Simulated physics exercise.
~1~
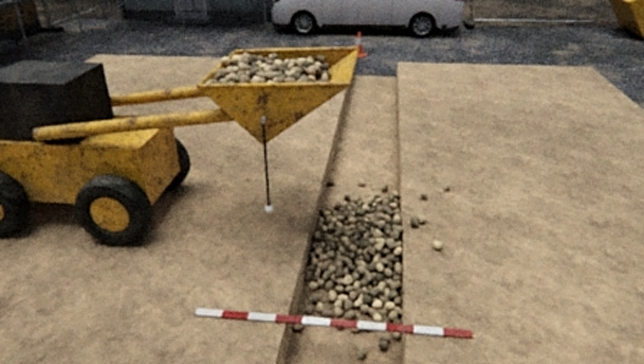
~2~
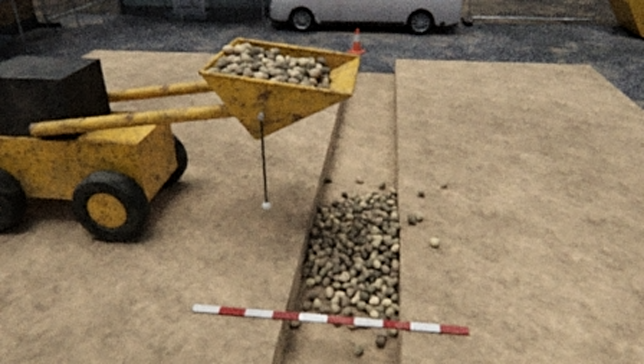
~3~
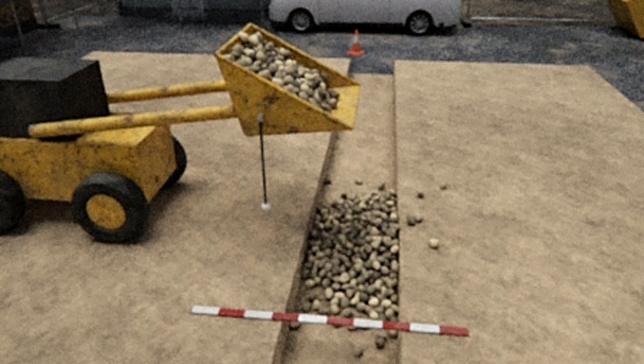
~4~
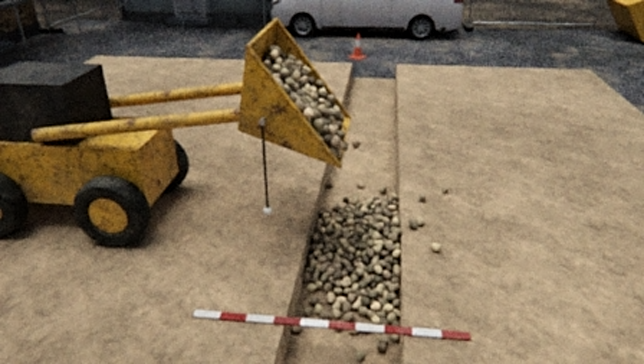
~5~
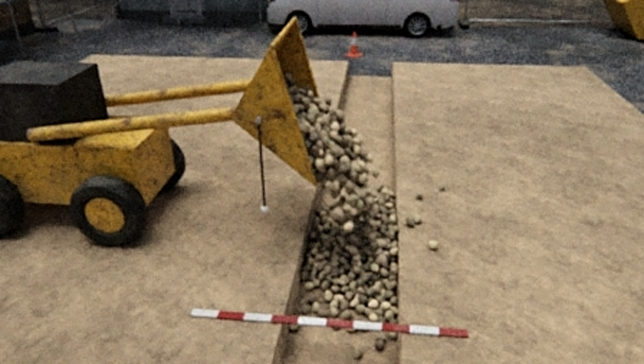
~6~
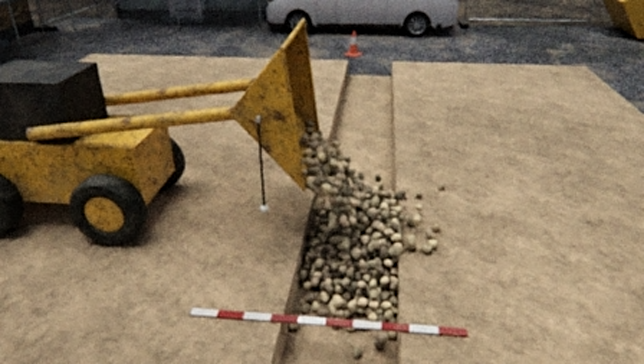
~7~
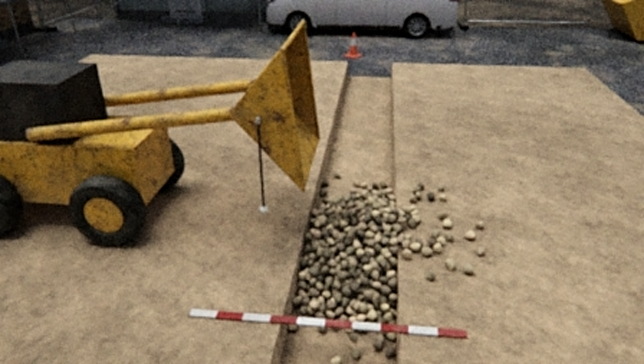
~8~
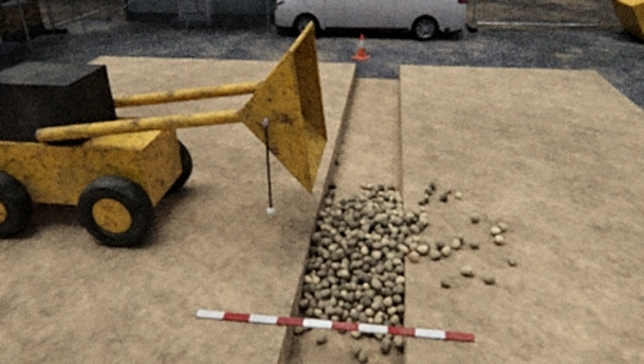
At first, a yellow loader on the left holds a bucket heaped with smooth stones beside a shallow trench, where an earlier pile already lies behind a red and white striped staff. The bucket begins to tip forward, and its load leans toward the lower edge. As it steepens, the stones pour out in a thick stream onto the pile in the trench. The last ones tumble from the lip, and some spill over the right side. The emptied bucket stays steeply tilted, while the trench holds a larger heap and a few stones lie scattered on the ground to the right.
